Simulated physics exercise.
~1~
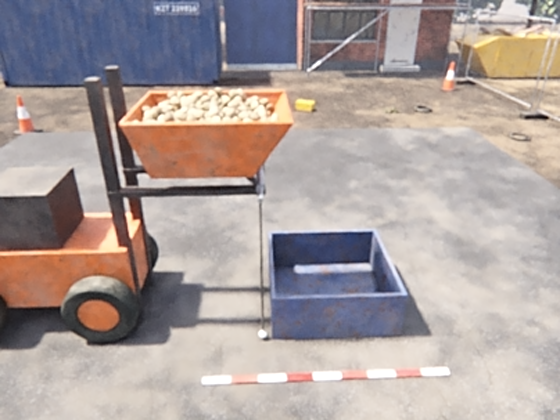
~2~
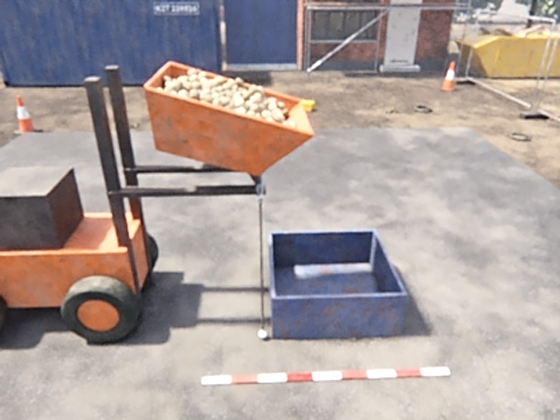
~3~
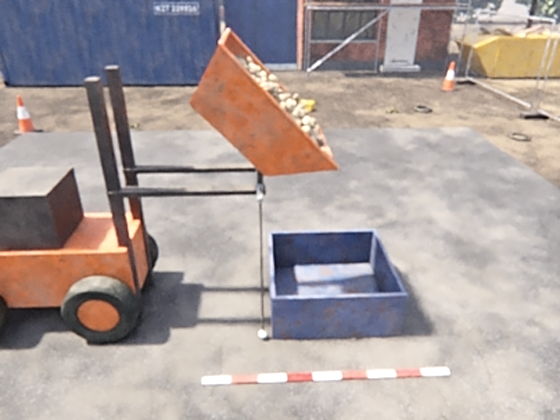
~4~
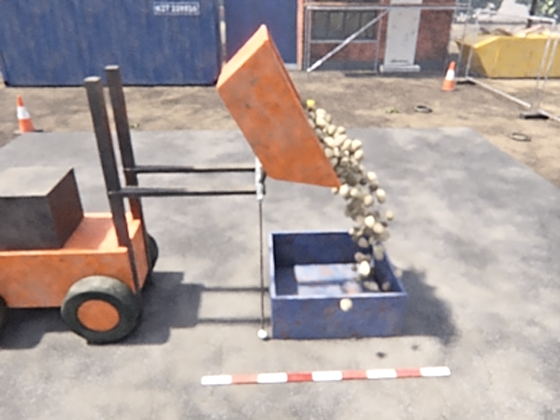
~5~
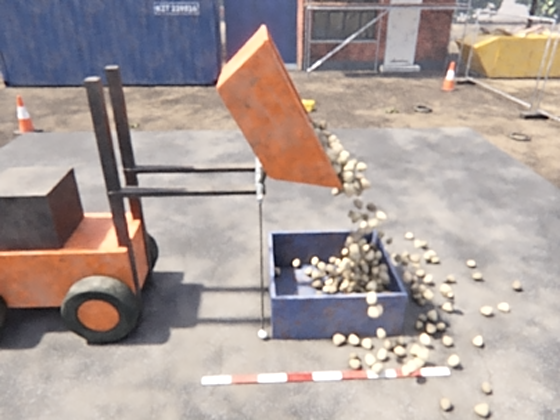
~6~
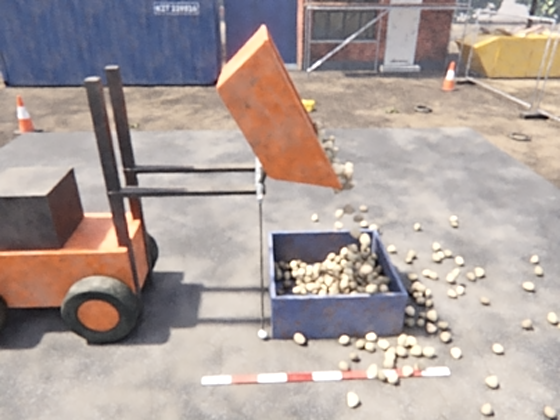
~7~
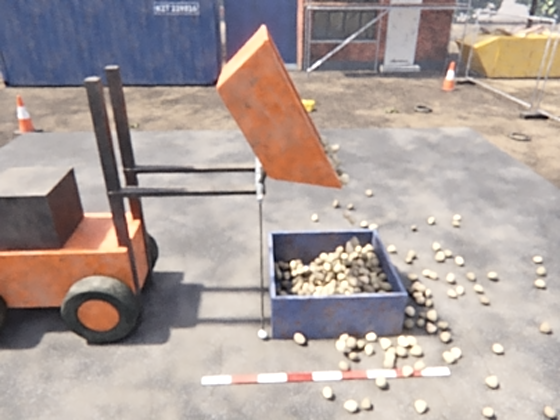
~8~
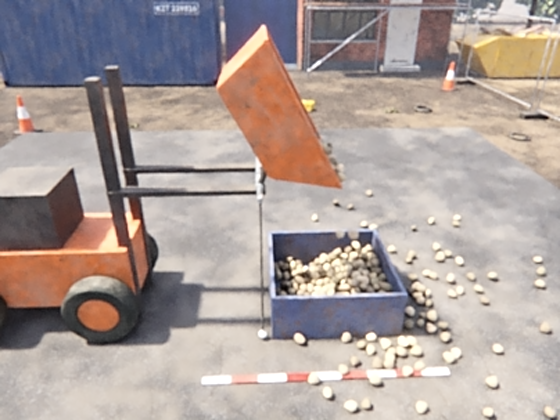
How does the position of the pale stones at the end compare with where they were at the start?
At the start the stones are heaped in the raised orange skip on the forklift. By the end many lie lower and further right, piled in the blue bin and scattered on the ground around its front and right side.
Orange skip on a forklift tilting and pouring rounded stones into a blue bin, with many spilling across the ground beside it.
